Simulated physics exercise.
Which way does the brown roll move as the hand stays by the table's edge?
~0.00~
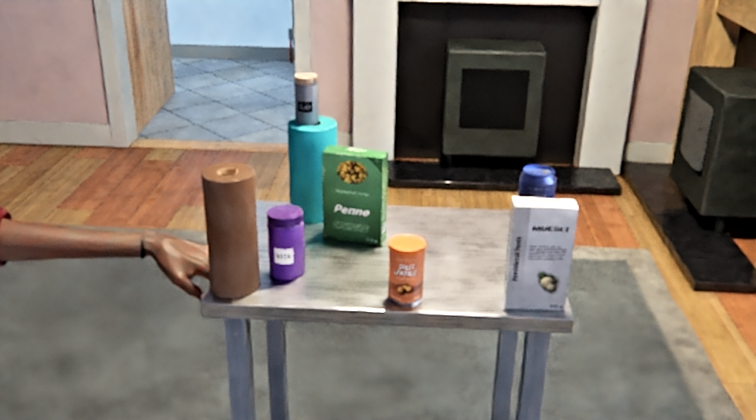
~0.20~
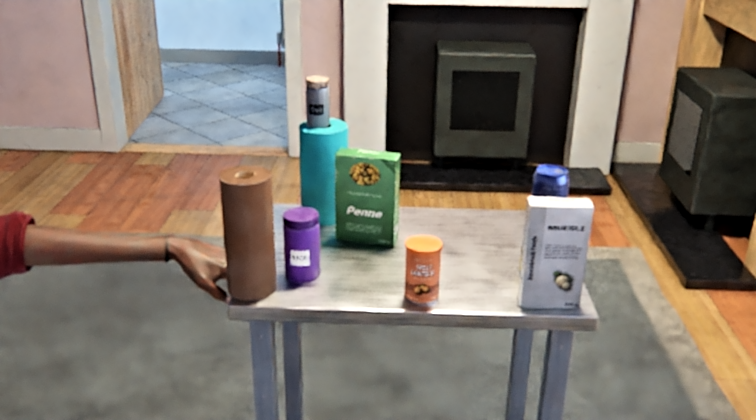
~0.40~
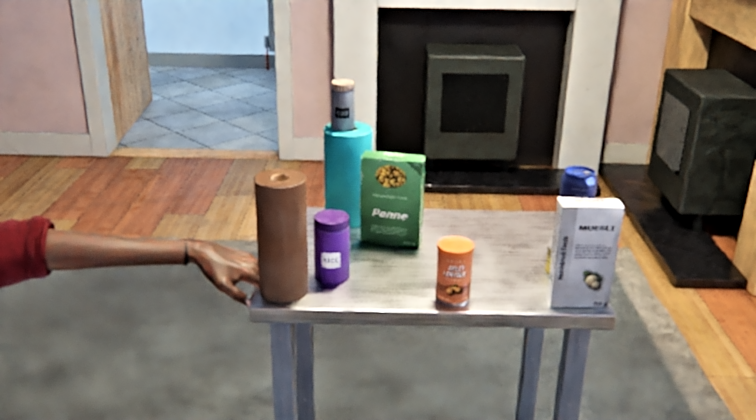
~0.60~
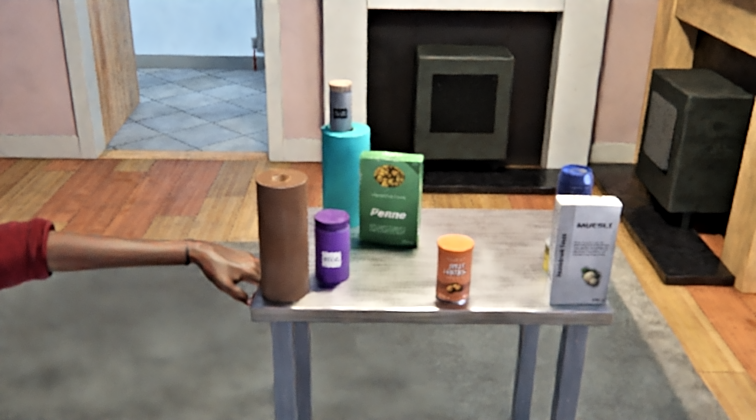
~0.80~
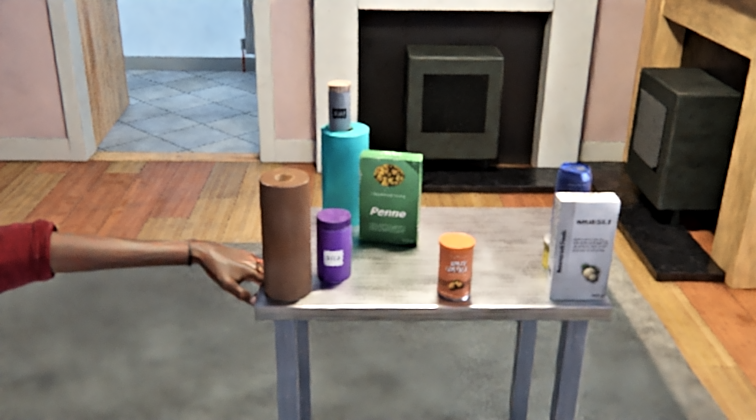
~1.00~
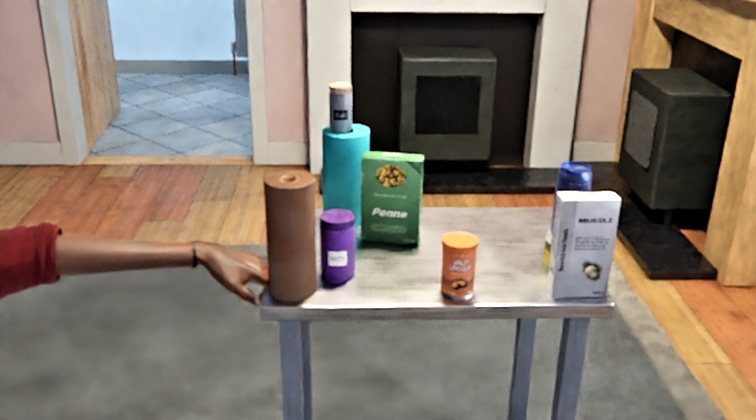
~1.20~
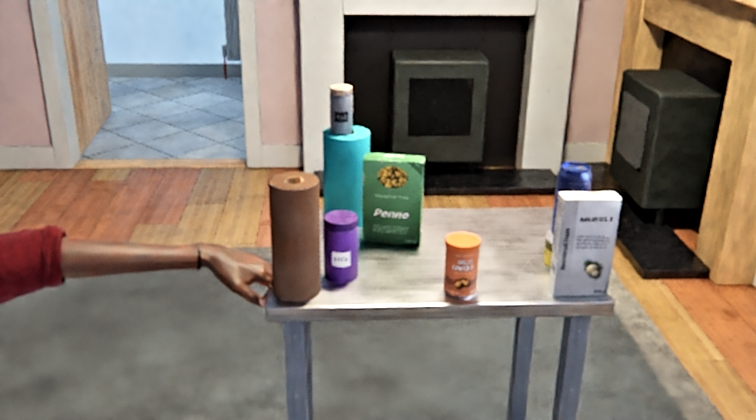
The brown roll moves to the right, travelling along with the table and staying upright.
In a room with a fireplace, a hand at the left edge of a small table crowded with tins, jars, packets and rolls moves along as the table slides a short way right, then stops; everything on it, including the green packet, stays upright.
